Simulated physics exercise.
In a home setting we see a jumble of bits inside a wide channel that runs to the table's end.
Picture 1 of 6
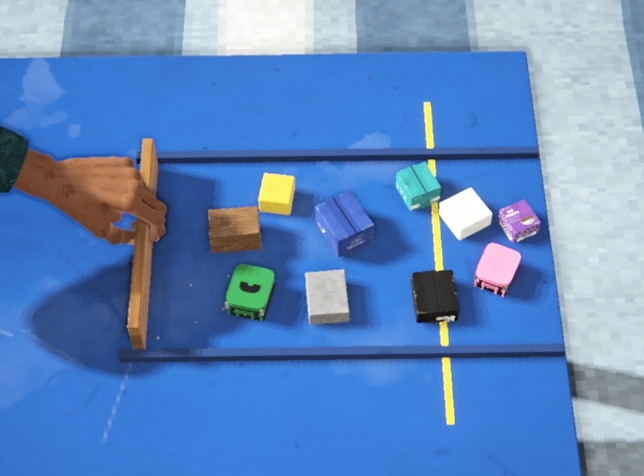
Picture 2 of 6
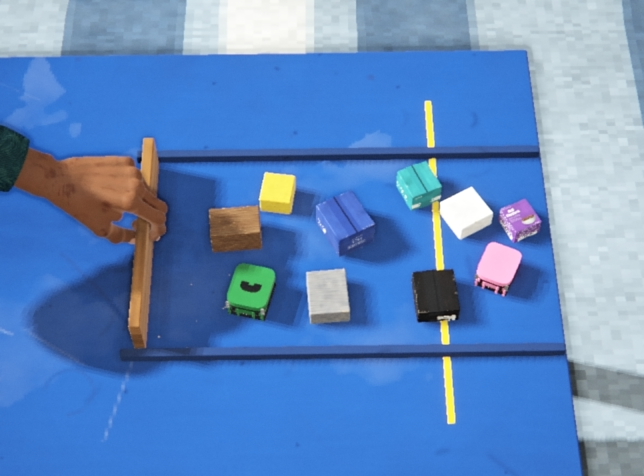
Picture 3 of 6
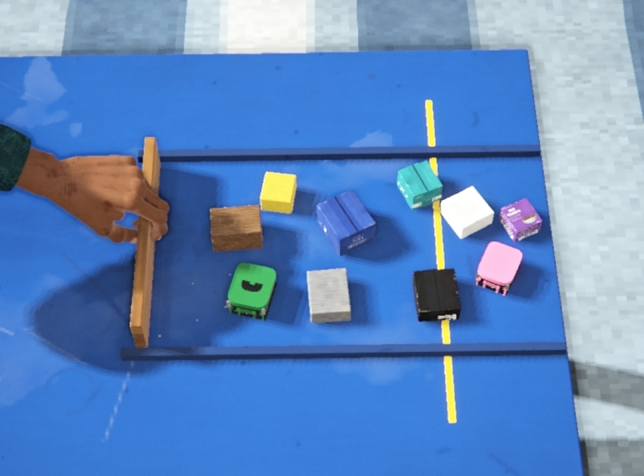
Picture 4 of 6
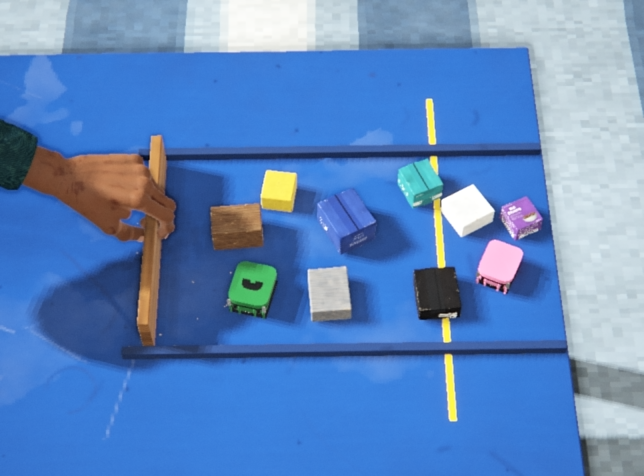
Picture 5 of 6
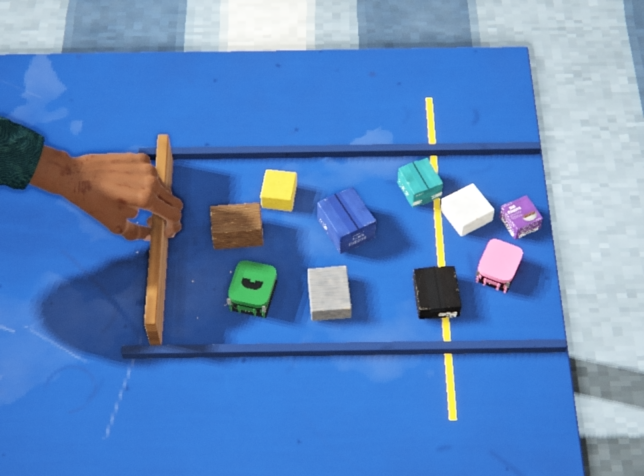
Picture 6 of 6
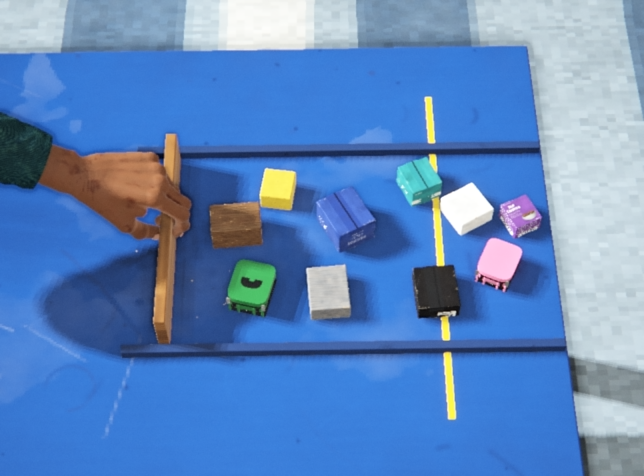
Hand holding a wooden board upright on a blue table, then sliding it slowly right toward scattered colourful blocks that stay still.
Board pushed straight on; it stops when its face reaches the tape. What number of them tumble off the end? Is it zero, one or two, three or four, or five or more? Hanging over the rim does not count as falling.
It will be one or two.
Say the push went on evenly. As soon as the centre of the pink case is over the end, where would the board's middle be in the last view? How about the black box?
First near (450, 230), second near (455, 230).
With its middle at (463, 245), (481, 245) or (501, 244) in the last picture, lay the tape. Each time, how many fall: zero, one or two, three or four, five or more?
In order: Three to four, 3 or 4, more than four.
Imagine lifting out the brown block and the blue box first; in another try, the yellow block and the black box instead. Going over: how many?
First try 0, second try 1.
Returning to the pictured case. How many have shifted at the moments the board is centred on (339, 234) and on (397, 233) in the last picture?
Answer - first 6, then 10.
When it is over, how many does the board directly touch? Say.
It adds up to 3.
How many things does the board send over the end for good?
Altogether the count is 1.
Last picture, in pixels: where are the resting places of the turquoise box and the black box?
The turquoise box comes to rest at (483, 185), and the black box comes to rest at (544, 297).
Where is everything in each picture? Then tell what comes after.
In the first picture, purple box (519, 222); pink case (497, 270); white block (465, 214); board (144, 241); tape (438, 250).
In the second picture, pink case (498, 269); board (145, 240).
In the third picture, white block (467, 212); blue box (346, 223).
In the fourth picture, purple box (521, 218); turquoise box (420, 184).
In the fifth picture, pink case (499, 266); yellow block (279, 190).
In the sixth picture, purple box (520, 216); pink case (498, 265); white block (467, 209); board (168, 236); tape (439, 245).
Early on, none off yet; purple box at rest near (520, 216); pink case at rest near (498, 265); white block at rest near (467, 209).
A while later, none off yet; purple box at rest near (520, 216); pink case at rest near (502, 264); white block moving near (472, 209).
Finally, the number that fall off is one or two; lost, purple box.
